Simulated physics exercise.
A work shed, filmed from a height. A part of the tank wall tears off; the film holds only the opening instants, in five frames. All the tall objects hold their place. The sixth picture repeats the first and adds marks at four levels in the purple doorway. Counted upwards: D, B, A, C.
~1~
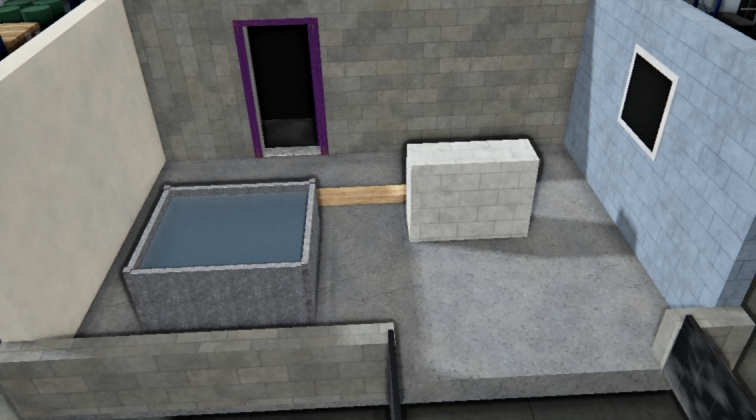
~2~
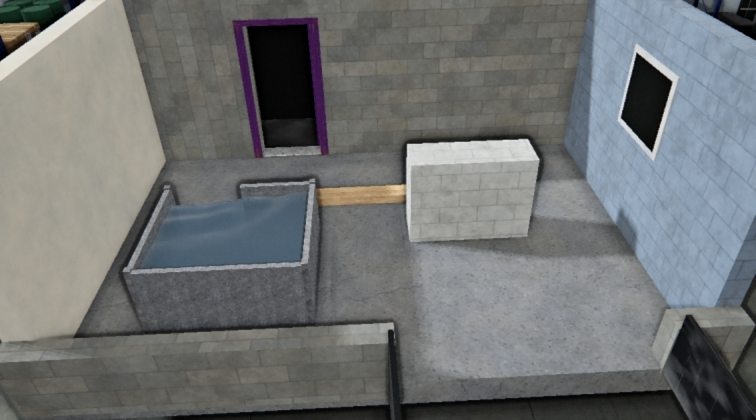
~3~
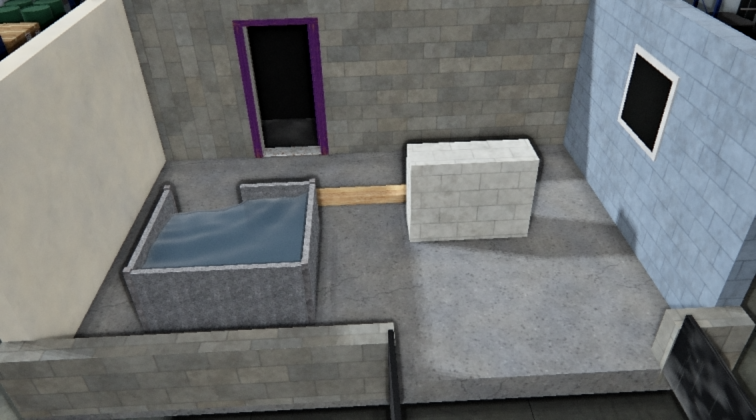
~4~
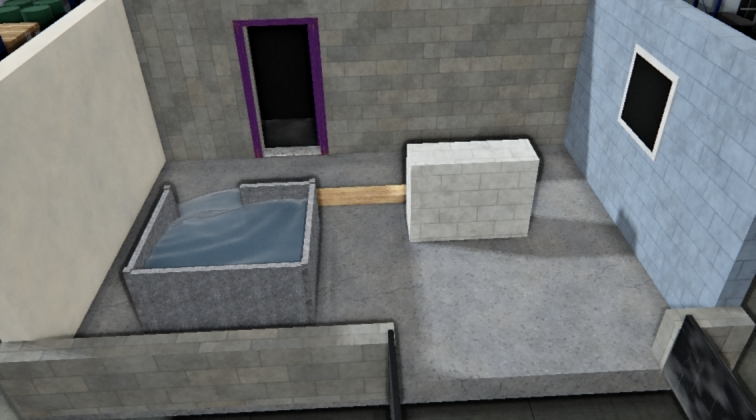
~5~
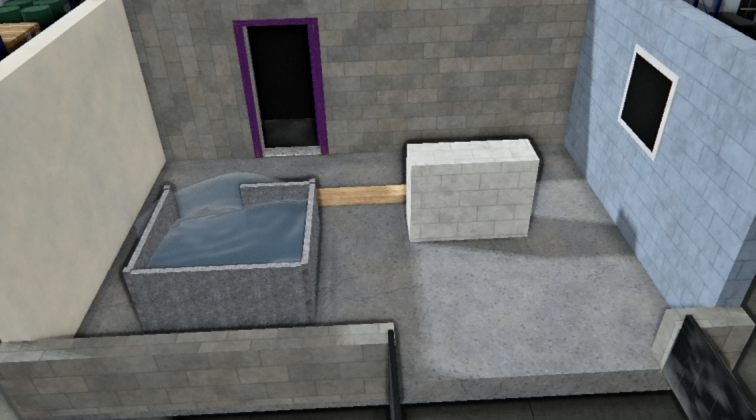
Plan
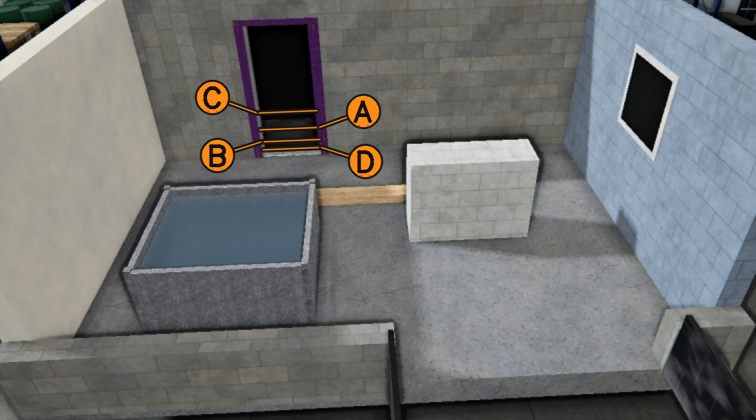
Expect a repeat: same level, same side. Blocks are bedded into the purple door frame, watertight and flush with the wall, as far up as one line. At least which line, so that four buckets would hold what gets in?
I would pick height B.
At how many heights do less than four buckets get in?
Three of them.
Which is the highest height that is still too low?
D it is.
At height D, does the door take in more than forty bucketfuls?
No, it does not.
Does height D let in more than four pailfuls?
Yes, it does.
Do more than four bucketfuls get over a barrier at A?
No.
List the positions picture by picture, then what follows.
The first picture shows water in the tank at rest, its middle at (231, 229); foot of the purple doorway at (292, 155); open gate at (531, 312).
In the second picture, water covers 1 % of the ground, its front hidden from here.
In the third picture, water covers 3 % of the ground, its front hidden from here.
In the fourth picture, water covers 7 % of the ground, its front hidden from here.
The fifth picture shows front seen at (223, 175), 11 % of the ground wet.
On the marked copy, A at (289, 128); B at (290, 140); C at (287, 111); D at (291, 148); from the bottom up D, B, A, C.
If A is chosen, nothing gets over.
If B is chosen, a bucket or two gets in.
If C is chosen, nothing gets over.
If D is chosen, about 14 bucketfuls get in.
